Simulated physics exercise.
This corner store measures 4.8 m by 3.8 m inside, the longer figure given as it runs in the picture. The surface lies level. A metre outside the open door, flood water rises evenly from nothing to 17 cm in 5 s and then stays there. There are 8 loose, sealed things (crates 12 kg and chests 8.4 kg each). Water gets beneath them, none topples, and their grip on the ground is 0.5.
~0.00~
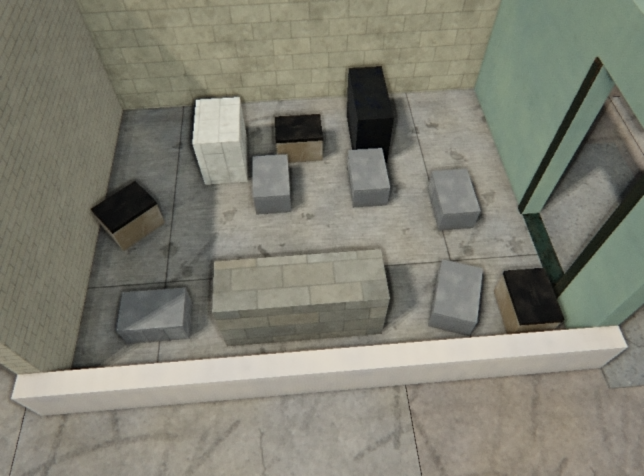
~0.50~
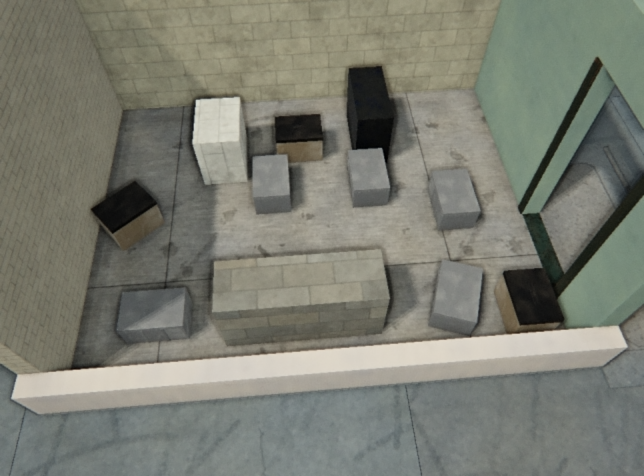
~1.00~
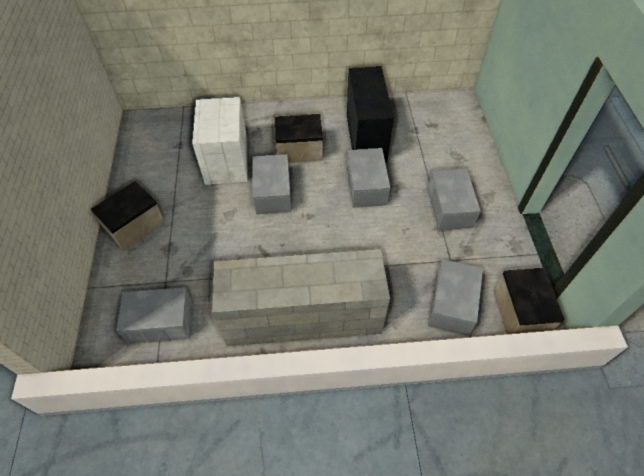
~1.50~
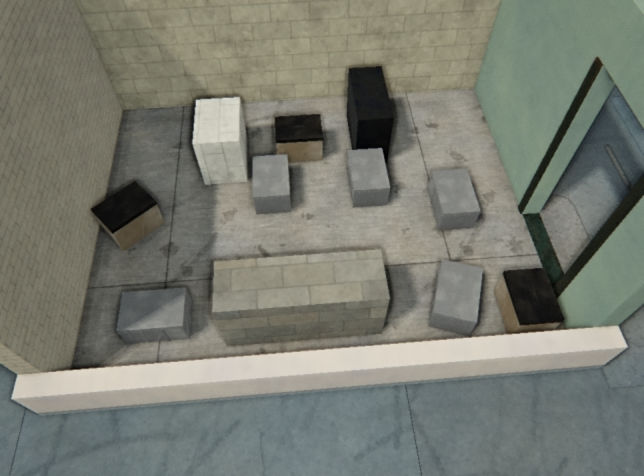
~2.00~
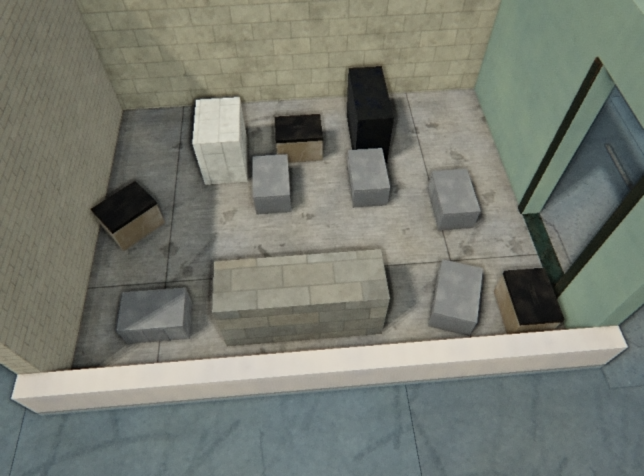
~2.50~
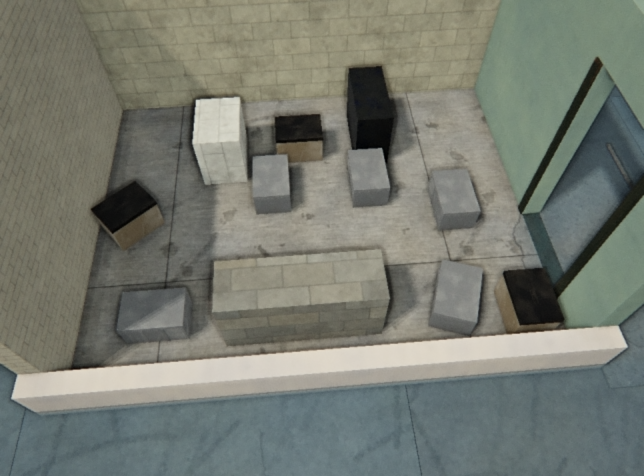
The footage shows a walled room holding scattered gray, black, and white blocks around a larger brick one, all staying still, while the ground beyond the low front wall and outside the doorway at right turns from gray-brown to bluish.
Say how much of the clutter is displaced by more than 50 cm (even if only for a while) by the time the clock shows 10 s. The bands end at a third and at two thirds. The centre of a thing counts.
Share: Between one and two thirds.
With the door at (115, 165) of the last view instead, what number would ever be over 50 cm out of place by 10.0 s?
In that case 0 of them.
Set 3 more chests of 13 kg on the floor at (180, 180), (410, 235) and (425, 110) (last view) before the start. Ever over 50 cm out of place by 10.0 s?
In turn: Short of it, over, short of it.
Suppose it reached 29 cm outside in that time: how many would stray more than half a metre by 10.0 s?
Then 6.
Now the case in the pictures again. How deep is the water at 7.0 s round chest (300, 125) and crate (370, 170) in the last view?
About 1 and 4 cm.
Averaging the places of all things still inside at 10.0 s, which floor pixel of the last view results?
Around (305, 225).
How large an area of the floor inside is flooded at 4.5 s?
Roughly 2.5 m2.
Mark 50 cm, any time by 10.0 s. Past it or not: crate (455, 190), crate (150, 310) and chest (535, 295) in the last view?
In turn: More, short of it, over.
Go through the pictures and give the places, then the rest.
In the first frame, a crate at (369, 169) rests on the ground; a crate at (271, 175) rests on the ground; water covers 0.0 m2; 0 of 8 have shifted.
In the second frame, a crate at (369, 169), on the bottom; a crate at (271, 175), on the bottom; water covers 0.0 m2; 0 of 8 have shifted.
In the third frame, a crate at (369, 169) rests on the ground; a crate at (271, 175), on the bottom; water covers 0.0 m2; 0 of 8 have shifted.
In the fourth frame, a crate at (369, 169), on the bottom; a crate at (271, 175) rests on the ground; 0.0 m2 under water; 0 of 8 have shifted.
In the fifth frame, a crate at (369, 169) rests on the ground; a crate at (271, 175), on the bottom; 0.0 m2 under water; 0 of 8 have shifted.
In the sixth frame, a crate at (369, 169), on the bottom; a crate at (271, 175), on the bottom; water covers 0.1 m2; 0 of 8 have shifted.
After 3.5 s 0 of 8 are over 50 cm from their spots; 0 afloat.
After 4.5 s 0 of 8 are over 50 cm from their spots; 0 afloat.
After 7.0 s 2 of 8 are over 50 cm from their spots; 2 afloat.
After 10.0 s 4 of 8 are over 50 cm from their spots, and 4 have been at some point; 4 afloat.
